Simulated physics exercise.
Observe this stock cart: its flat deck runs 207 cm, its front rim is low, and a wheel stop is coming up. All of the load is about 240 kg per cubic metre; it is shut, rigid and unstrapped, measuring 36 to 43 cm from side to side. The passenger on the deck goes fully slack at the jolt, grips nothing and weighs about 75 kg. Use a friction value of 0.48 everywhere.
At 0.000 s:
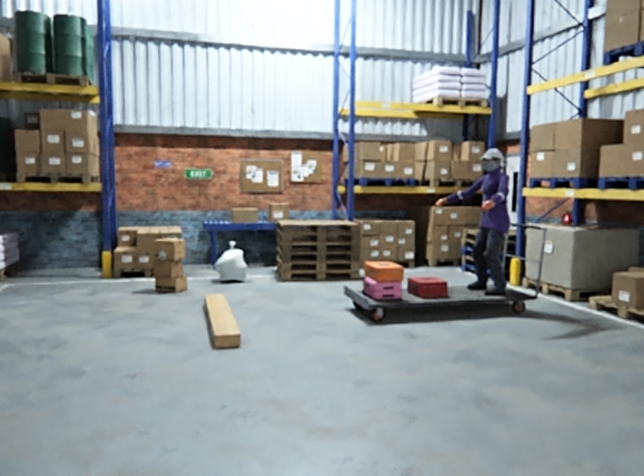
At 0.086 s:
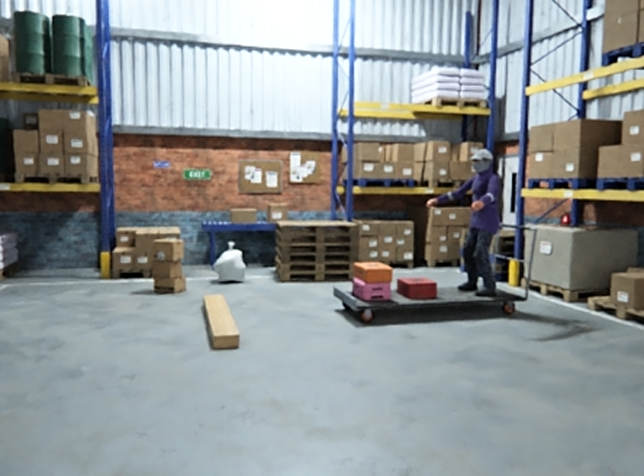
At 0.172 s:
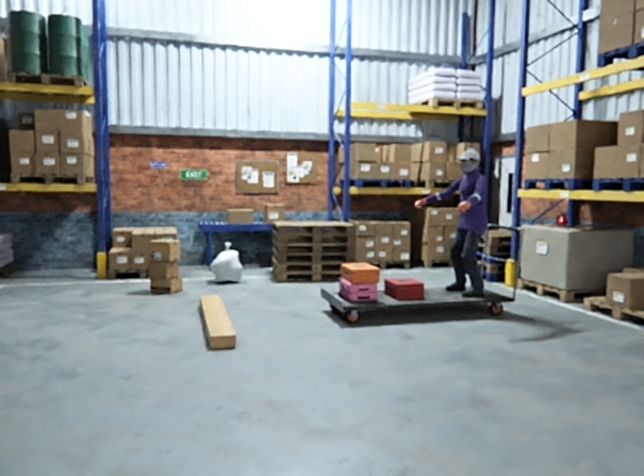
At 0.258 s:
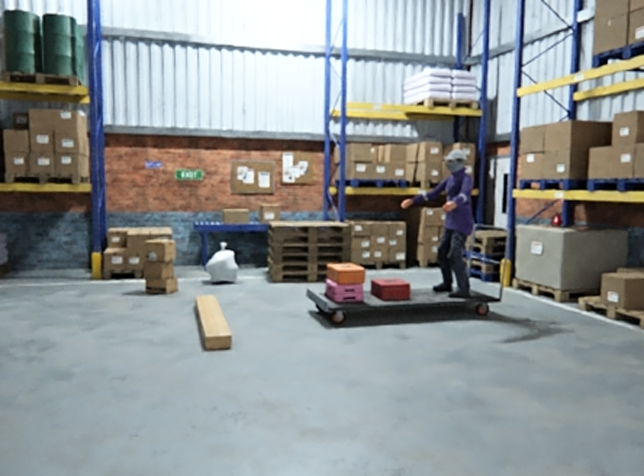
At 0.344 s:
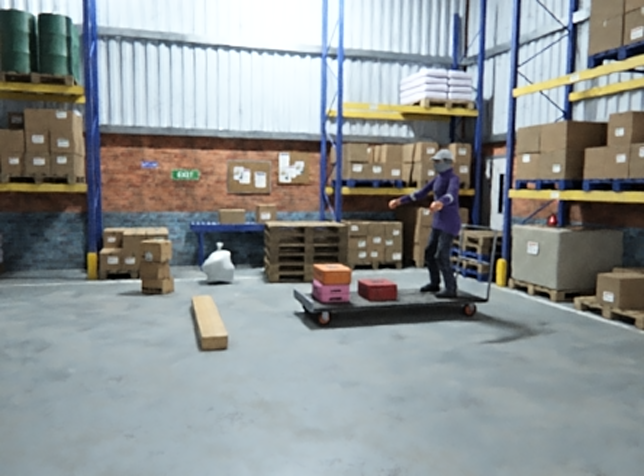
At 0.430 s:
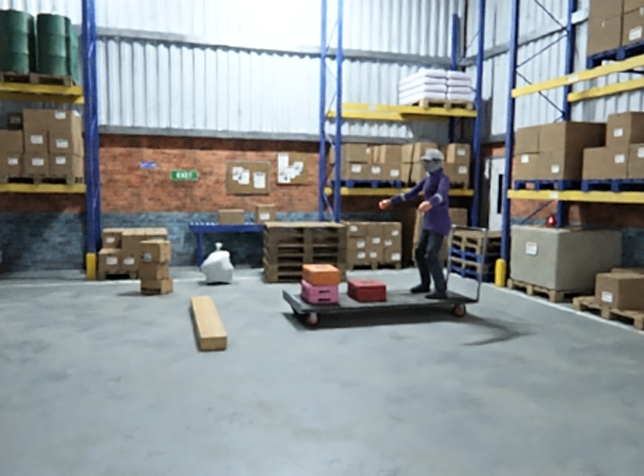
A person in a purple top, dark trousers and pale headgear stands with arms held forward on the right end of a flat dark cart, seen from across a grey warehouse floor. Orange, pink and red boxes sit toward the deck's left, with a wooden beam, white sack, cartons and blue racks around. The cart rolls steadily left, carrying rider and boxes, while the camera shifts slightly right.
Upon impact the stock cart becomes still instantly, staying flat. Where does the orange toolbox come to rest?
My bet is it does not get over the edge.
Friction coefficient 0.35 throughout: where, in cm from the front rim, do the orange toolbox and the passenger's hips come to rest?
In that case orange 10 past, hips 130 behind.
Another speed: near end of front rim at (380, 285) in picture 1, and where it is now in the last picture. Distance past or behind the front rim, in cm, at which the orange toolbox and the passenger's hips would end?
Then orange 40 past, hips 40 behind.
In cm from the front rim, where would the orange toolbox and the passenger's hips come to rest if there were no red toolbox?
Outcome - orange: 10 cm behind rim; hips: 140 cm behind rim.
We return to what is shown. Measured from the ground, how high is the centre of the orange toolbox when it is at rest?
Height: Roughly 50 centimetres.
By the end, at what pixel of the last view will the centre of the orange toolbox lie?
Roughly at (219, 278).
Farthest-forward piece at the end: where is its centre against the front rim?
Reading: Approx. 10 cm behind the front rim.
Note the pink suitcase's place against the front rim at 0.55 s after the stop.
Roughly 20 cm short of the front rim.
Impact comes at 1.07 s.
After 1.62 s the orange toolbox is 11 cm behind the rim, tilted 0°, near (219, 278) in the last picture's view.
After 2.07 s the orange toolbox is 11 cm behind the rim, tilted 0°, near (219, 278) in the last picture's view.
When all is still (3.2 s), nothing is past the rim; behind it, orange toolbox, pink suitcase, red toolbox and the passenger's hips.
